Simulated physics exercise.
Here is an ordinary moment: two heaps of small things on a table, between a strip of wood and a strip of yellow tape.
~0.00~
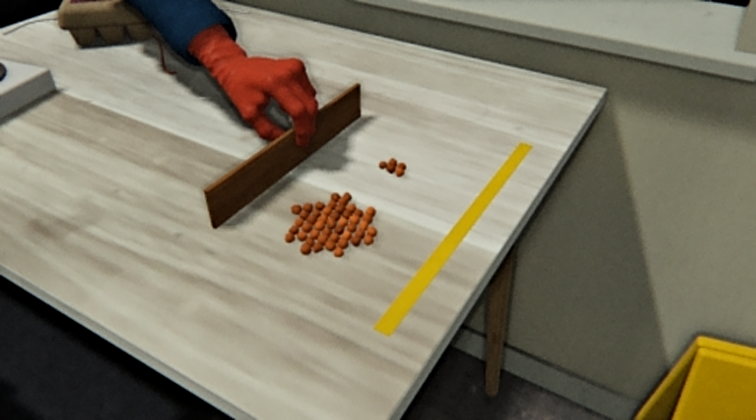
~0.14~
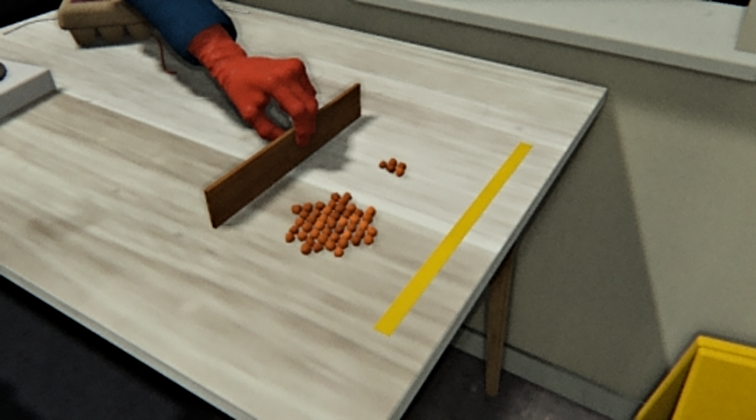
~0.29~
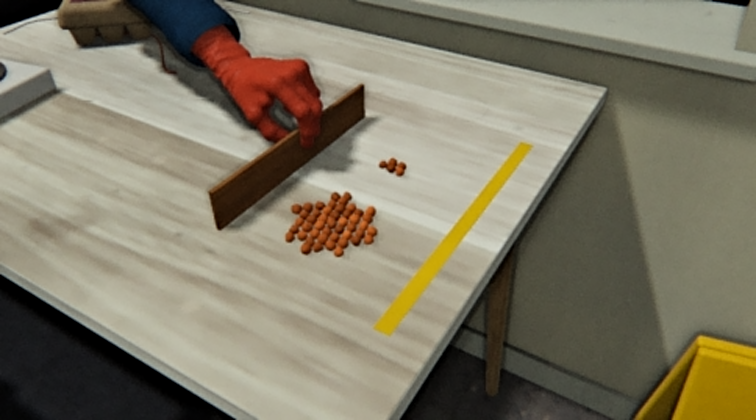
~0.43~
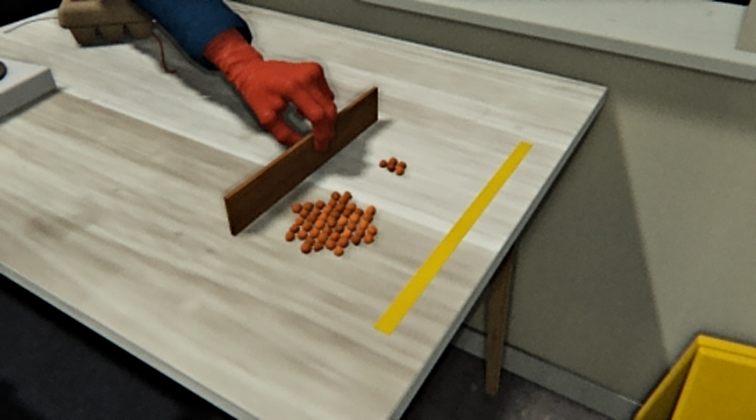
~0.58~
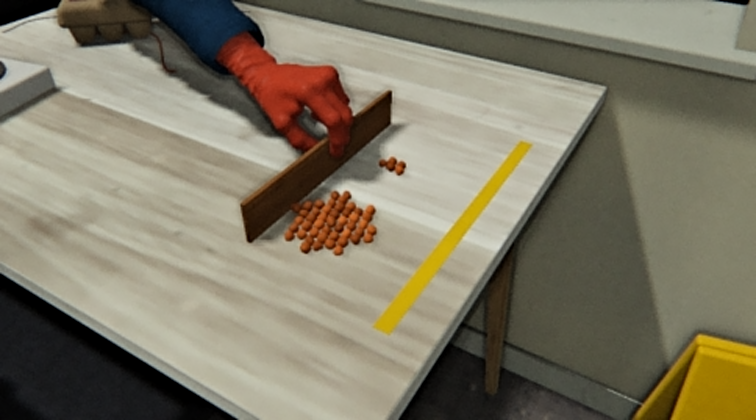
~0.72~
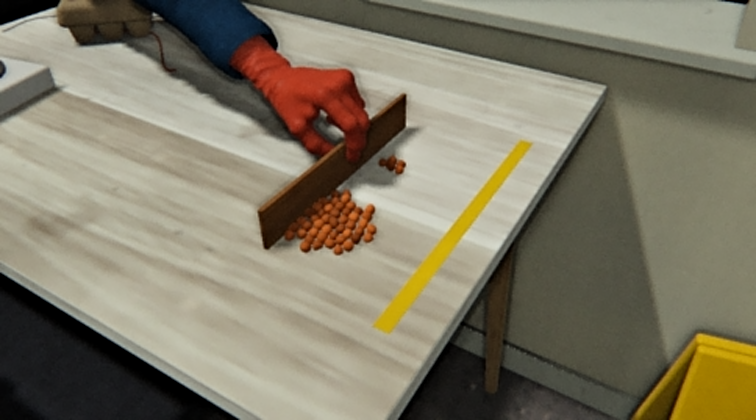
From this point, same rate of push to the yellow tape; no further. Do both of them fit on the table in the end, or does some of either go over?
The near batch has some go over; the far batch fits on the table.
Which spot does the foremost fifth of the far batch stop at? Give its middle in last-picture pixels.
Roughly at (503, 208).
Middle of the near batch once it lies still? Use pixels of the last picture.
Around (453, 280) in the last picture.
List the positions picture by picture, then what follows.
Strip of wood at (222, 199), at rest; yellow tape at (522, 151), about two fingers from the edge; edge at (507, 241); near batch at (331, 224), some coated peanuts; far batch at (391, 169), a few coated peanuts, in the first frame.
Strip of wood at (223, 199), at rest; far batch at (391, 169), in the second frame.
Strip of wood at (227, 201); near batch at (332, 224), in the third frame.
Strip of wood at (242, 206); far batch at (391, 168), in the fourth frame.
Strip of wood at (258, 213); near batch at (331, 223), in the fifth frame.
Strip of wood at (275, 219); yellow tape at (521, 149); edge at (507, 238); near batch at (334, 224), about a quarter pushed along; far batch at (391, 166), in the sixth frame.
Around 1.25 s, strip of wood still moving, near (409, 165); near batch all on the table, its front near (415, 266); far batch all on the table, its front near (437, 184).
Around 1.80 s, strip of wood stopped at the yellow tape; near batch a small part over the edge; far batch all on the table, its front near (508, 190).
Around 2.08 s, strip of wood stopped at the yellow tape; near batch about a quarter over the edge; far batch all on the table, its front near (515, 192).
Finally (2.3 s), strip of wood stopped at the yellow tape; near batch about a quarter over the edge; far batch all on the table, its front near (515, 192).
